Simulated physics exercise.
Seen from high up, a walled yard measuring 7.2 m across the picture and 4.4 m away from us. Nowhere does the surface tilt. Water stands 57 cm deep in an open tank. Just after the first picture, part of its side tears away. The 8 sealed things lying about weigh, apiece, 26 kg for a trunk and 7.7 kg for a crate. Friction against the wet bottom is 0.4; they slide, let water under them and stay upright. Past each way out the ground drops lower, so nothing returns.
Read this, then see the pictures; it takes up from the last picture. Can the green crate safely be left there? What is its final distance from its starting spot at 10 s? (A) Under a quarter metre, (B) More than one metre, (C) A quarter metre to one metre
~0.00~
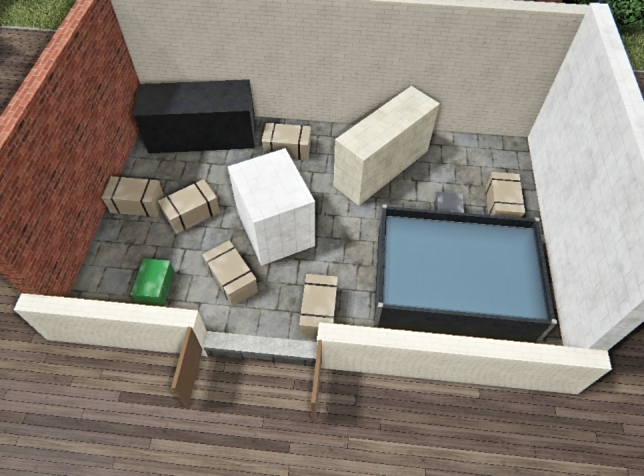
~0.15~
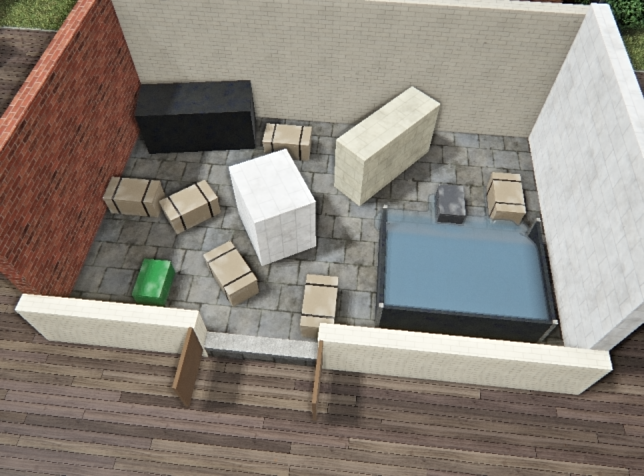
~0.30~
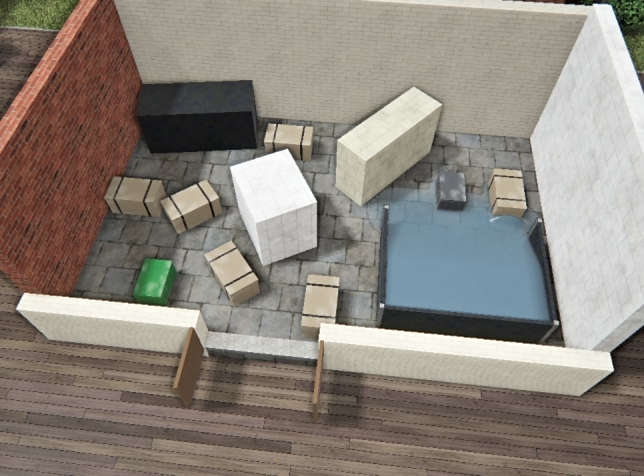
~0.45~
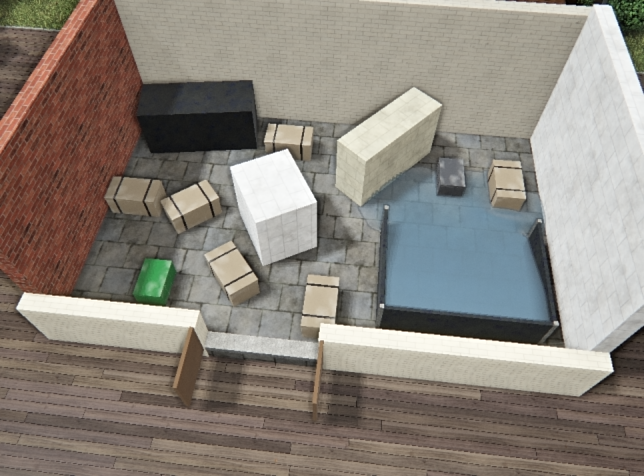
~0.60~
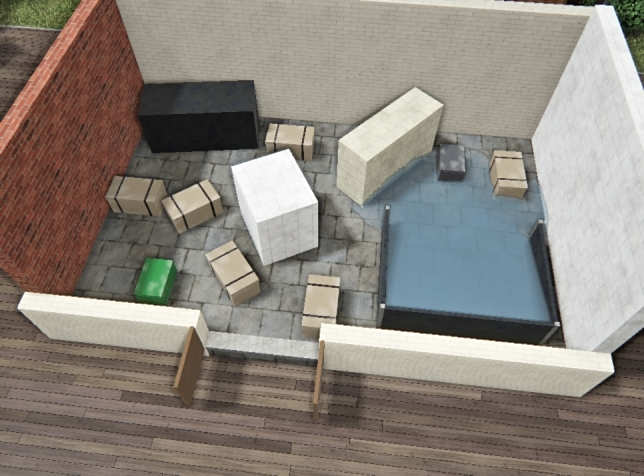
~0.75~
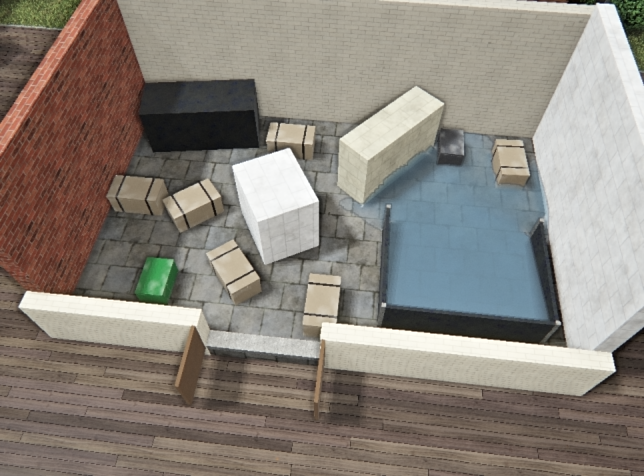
Under a quarter metre (A).
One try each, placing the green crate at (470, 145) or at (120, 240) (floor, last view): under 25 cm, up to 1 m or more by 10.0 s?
At the first spot it winds up far off; at the second it keeps its position.
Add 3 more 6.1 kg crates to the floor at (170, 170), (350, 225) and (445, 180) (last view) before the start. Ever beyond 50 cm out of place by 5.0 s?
So that's within the threshold, beyond the threshold and beyond the threshold, in that sequence.
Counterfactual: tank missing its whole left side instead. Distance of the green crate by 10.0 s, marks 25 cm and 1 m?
I'd say the green crate gets swept off.
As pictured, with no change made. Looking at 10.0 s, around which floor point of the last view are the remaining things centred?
Mean position approx. (275, 236).
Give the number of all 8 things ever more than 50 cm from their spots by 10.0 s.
I make that 3.
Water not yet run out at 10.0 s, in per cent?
94 % or so.
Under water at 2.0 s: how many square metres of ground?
Roughly 13 m2.
After 2.0 s the green crate is near (155, 276), 0.0 m from its start, aground; 0 of 8 are out; 2 afloat.
After 4.5 s the green crate is near (155, 276), 0.0 m from its start, aground; 0 of 8 are out; 2 afloat.
After 7.0 s the green crate is near (155, 276), 0.0 m from its start, aground; 0 of 8 are out; 2 afloat.
After 10.0 s the green crate is near (155, 276), 0.0 m from its start, aground; 0 of 8 are out; 3 afloat.
